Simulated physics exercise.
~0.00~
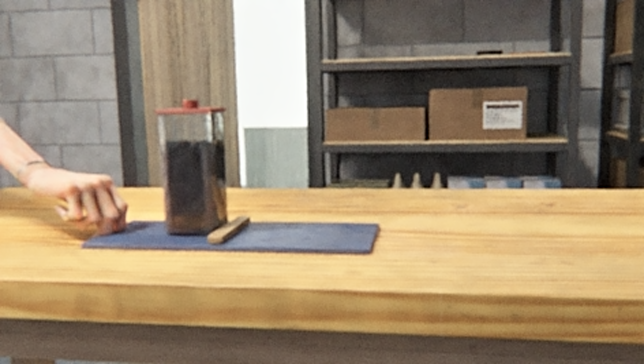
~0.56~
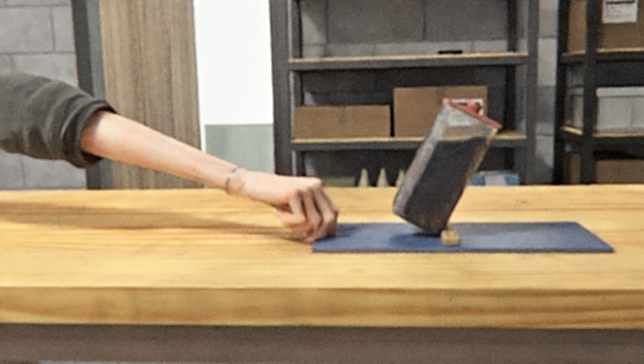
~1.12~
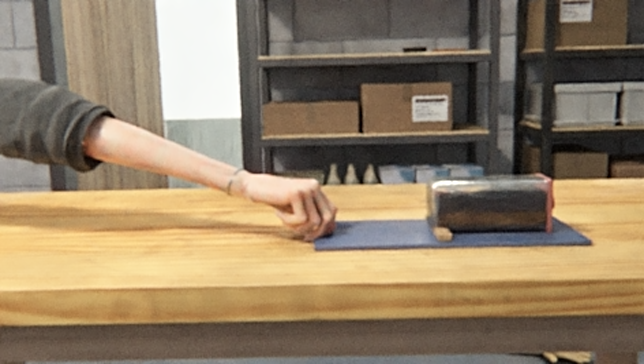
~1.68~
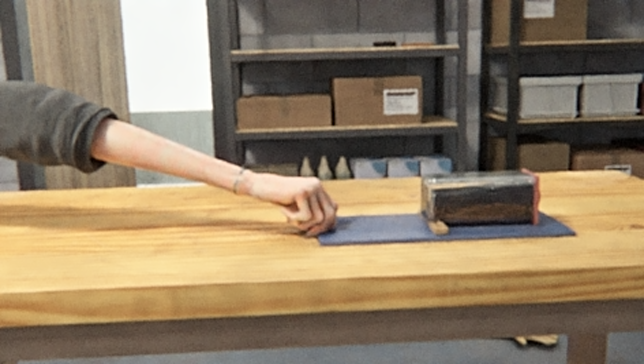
A blue board with a dark-filled, red-capped container standing on it slid to the right along a wooden table, a hand at its left end, and the container tipped over to the right past a small wooden strip and ended up lying on its side on the board.
